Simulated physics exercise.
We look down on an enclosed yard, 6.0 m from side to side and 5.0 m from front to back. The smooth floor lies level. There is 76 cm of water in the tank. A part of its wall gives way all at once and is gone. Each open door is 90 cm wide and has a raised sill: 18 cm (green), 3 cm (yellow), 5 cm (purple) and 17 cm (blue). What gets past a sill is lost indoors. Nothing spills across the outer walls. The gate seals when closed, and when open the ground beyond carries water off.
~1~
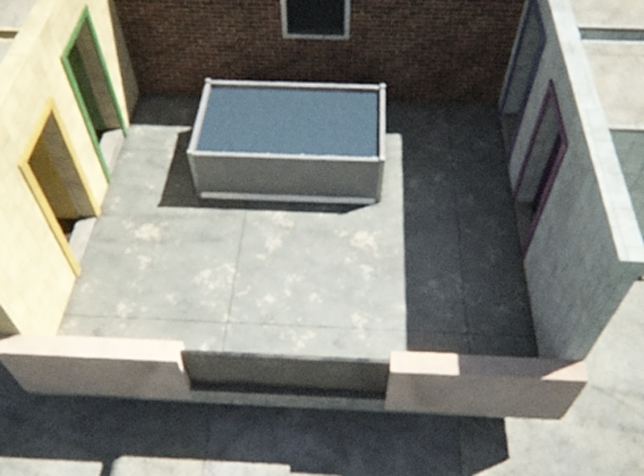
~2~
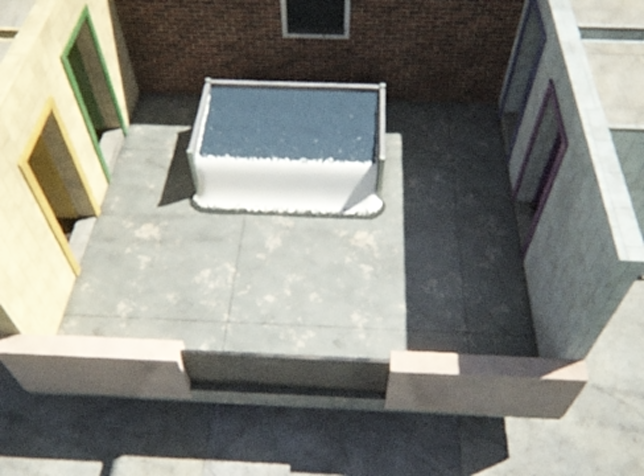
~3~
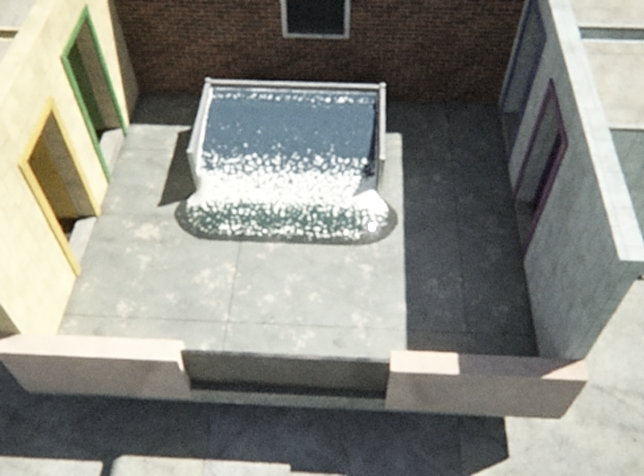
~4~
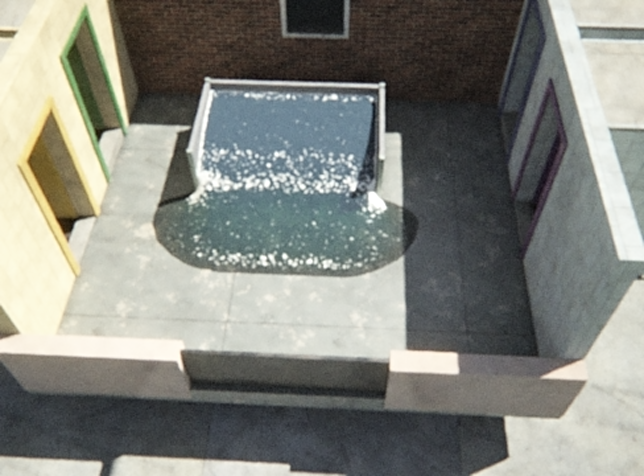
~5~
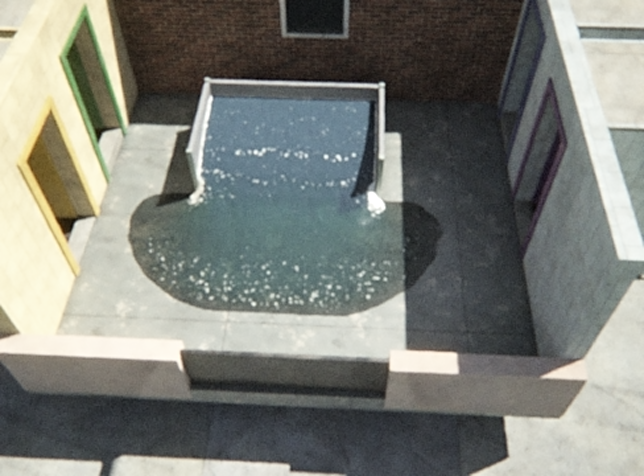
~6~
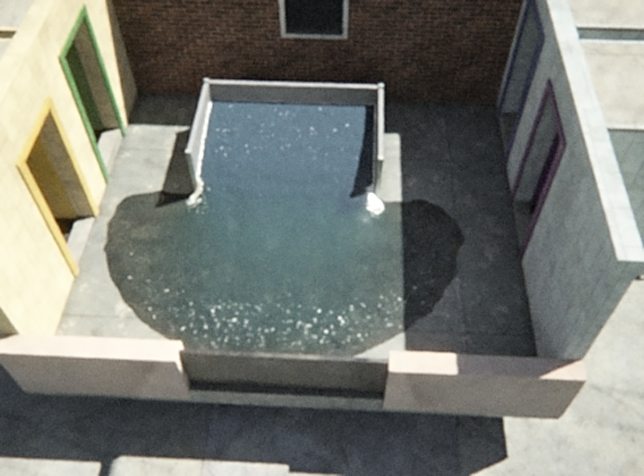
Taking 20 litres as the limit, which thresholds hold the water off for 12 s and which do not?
The water let in: At the green door it does not reach the limit; at the yellow door it passes the limit; at the purple door it goes over the limit; at the blue door it stays under the limit.
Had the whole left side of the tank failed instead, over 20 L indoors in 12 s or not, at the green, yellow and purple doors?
Against that limit: Green past it, yellow above, purple past it.
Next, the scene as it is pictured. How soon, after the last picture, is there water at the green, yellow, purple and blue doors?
Green 2.6 s, yellow 0.2 s, purple 1.0 s, blue 2.8 s.
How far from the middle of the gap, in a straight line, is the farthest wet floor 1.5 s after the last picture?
Some 4.2 m out.
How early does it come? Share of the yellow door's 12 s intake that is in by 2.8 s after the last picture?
Some 20 per cent by then.
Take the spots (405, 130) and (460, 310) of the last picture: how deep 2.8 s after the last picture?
In that order: 0 and 20 cm.
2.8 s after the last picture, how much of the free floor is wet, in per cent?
Near 80 per cent is wet.
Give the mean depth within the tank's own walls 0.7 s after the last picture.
Some 27 cm.
Then, 0.7 s after the last picture water covers 55 % of the floor and is deepest (46 cm) near (268, 375); green door not reached, yellow door 5 cm at the sill, 0 L in, purple door not reached, blue door not reached.
Then, 1.5 s after the last picture water covers 55 % of the floor and is deepest (48 cm) near (60, 365); green door not reached, yellow door 4 cm at the sill, 6 L in, purple door 2 cm at the sill, 0 L in, blue door not reached.
Then, 2.8 s after the last picture water covers 80 % of the floor and is deepest (26 cm) near (528, 387); green door 7 cm at the sill, 0 L in, yellow door 11 cm at the sill, 35 L in, purple door 9 cm at the sill, 2 L in, blue door not reached.
Then, 6.3 s after the last picture water covers 95 % of the floor and is deepest (22 cm) near (255, 103); green door 11 cm at the sill, 0 L in, yellow door 7 cm at the sill, 99 L in, purple door 7 cm at the sill, 29 L in, blue door 15 cm at the sill, 0 L in.
Then, 11.3 s after the last picture water covers 100 % of the floor and is deepest (18 cm) near (223, 373); green door 9 cm at the sill, 0 L in, yellow door 8 cm at the sill, 157 L in, purple door 9 cm at the sill, 80 L in, blue door 9 cm at the sill, 0 L in.
